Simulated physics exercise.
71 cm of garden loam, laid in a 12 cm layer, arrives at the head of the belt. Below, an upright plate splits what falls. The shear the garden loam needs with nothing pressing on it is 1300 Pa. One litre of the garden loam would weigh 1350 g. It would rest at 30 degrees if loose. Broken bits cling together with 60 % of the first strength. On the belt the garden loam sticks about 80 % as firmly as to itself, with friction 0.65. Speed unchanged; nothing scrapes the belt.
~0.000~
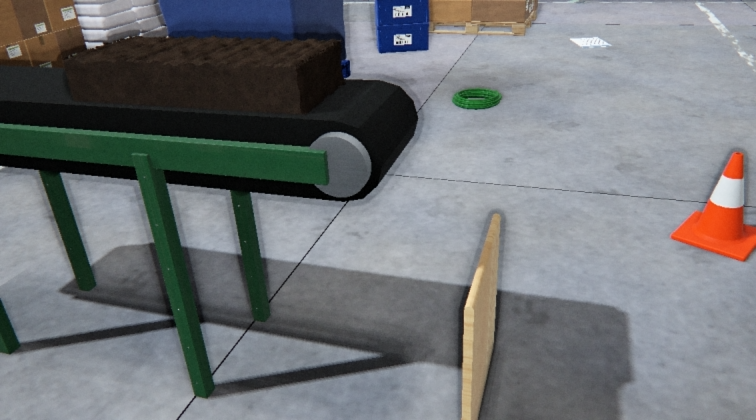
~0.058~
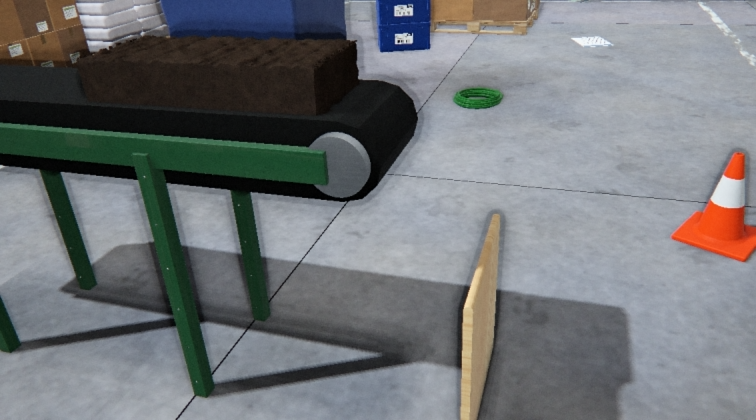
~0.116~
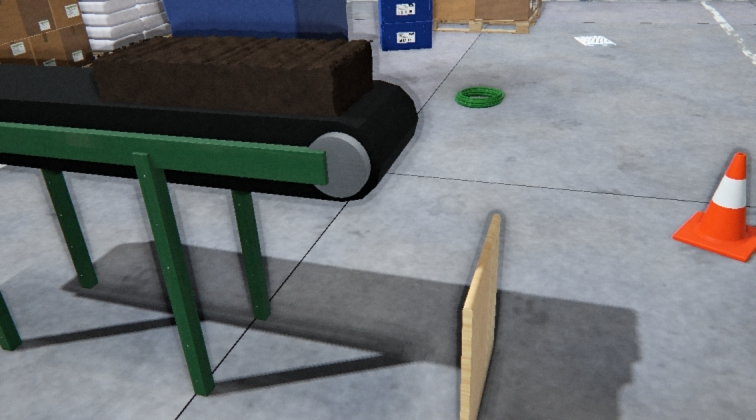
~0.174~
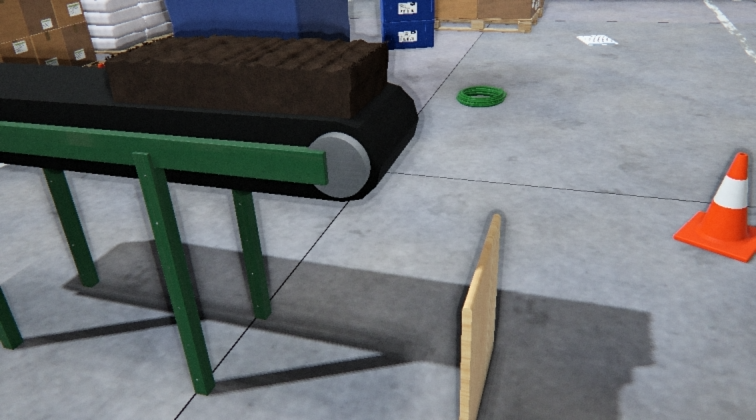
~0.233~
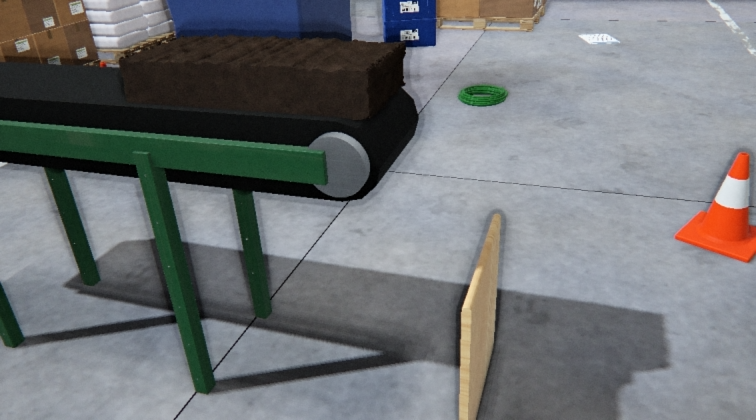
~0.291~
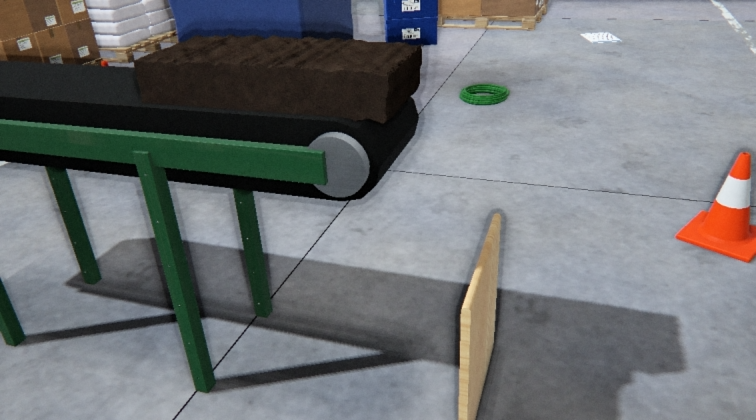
A thick slab of dark brown soil moved slowly to the right along a black conveyor belt with green legs, until its front edge reached out over the rounded end, still in one piece.
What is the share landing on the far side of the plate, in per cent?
About 63 %.
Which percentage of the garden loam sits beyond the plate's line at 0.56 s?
4 %.
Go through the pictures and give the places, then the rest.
In the first frame, front end of the garden loam at (298, 79).
In the second frame, front end of the garden loam at (314, 80).
In the third frame, front end of the garden loam at (331, 72).
In the fourth frame, front end of the garden loam at (349, 73), 5 % of it past the top of the roller, in one piece.
In the fifth frame, front end of the garden loam at (368, 80), 11 % of it past the top of the roller, in one piece.
In the sixth frame, front end of the garden loam at (388, 84), 18 % of it past the top of the roller, in one piece.
By 0.56 s, 4 % is beyond the plate's line.
By 0.87 s, 24 % is beyond the plate's line.
By 1.18 s, 50 % is beyond the plate's line.
By 1.50 s, 63 % is beyond the plate's line.
By 2.76 s, at the end, 63 % is beyond the plate's line.
